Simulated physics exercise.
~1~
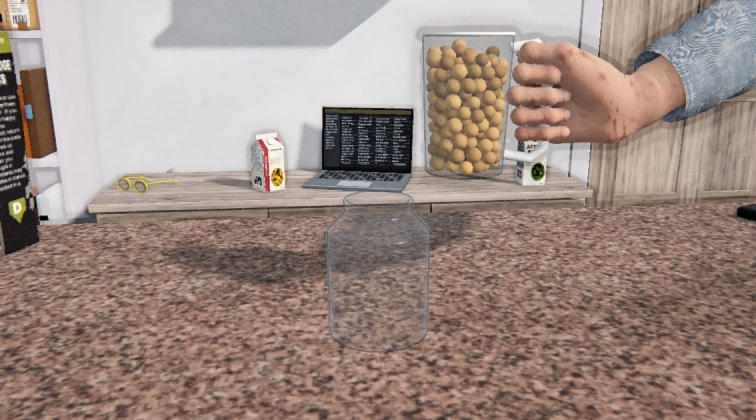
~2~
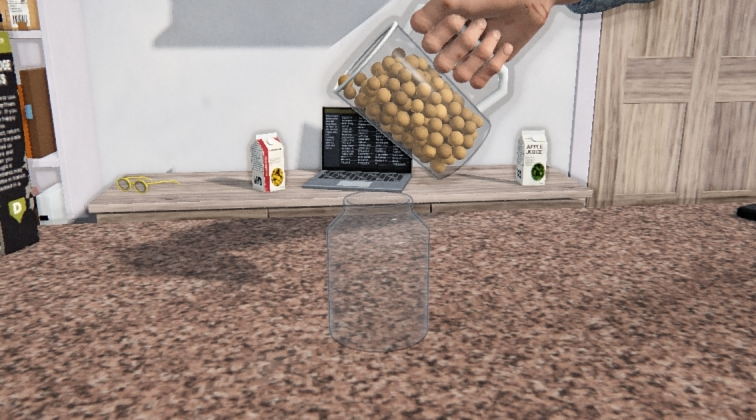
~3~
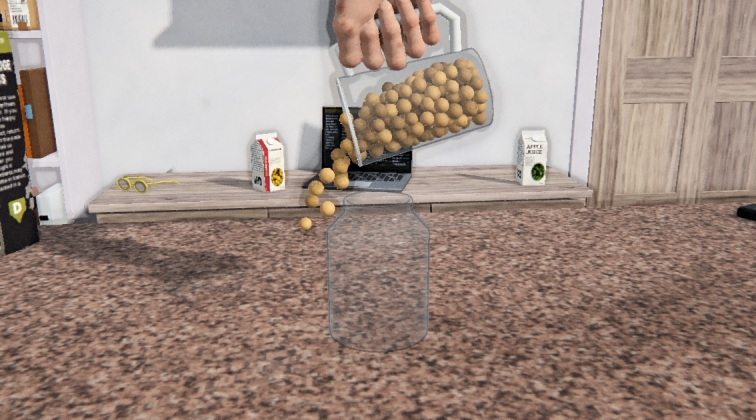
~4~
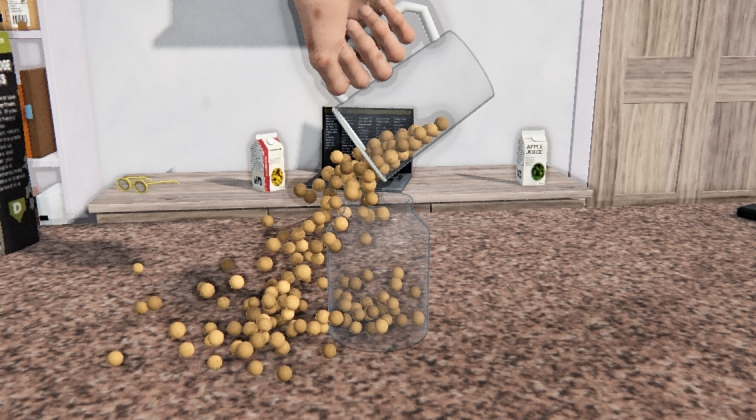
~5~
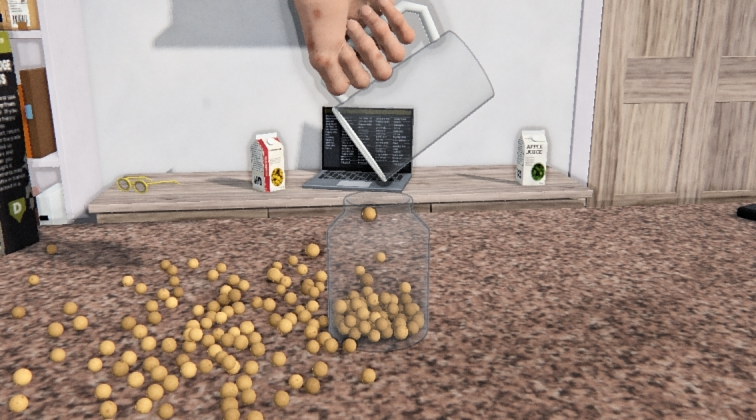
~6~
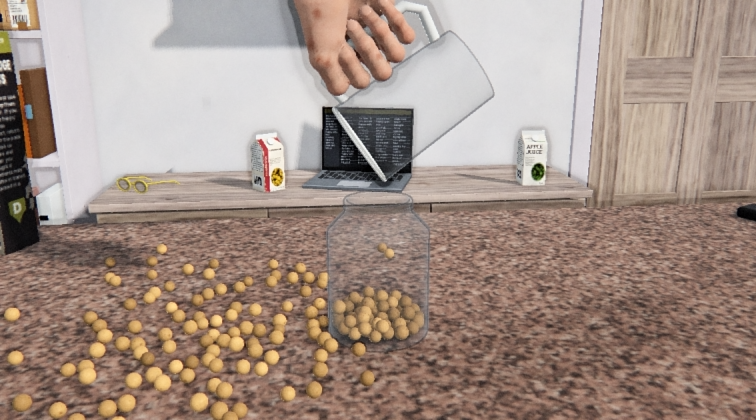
Wooden beads spilled across a speckled countertop as a hand moved a clear measuring cup left and tipped it over a glass jar; some dropped inside, but most scattered to the left, leaving the cup empty and the jar partly filled.
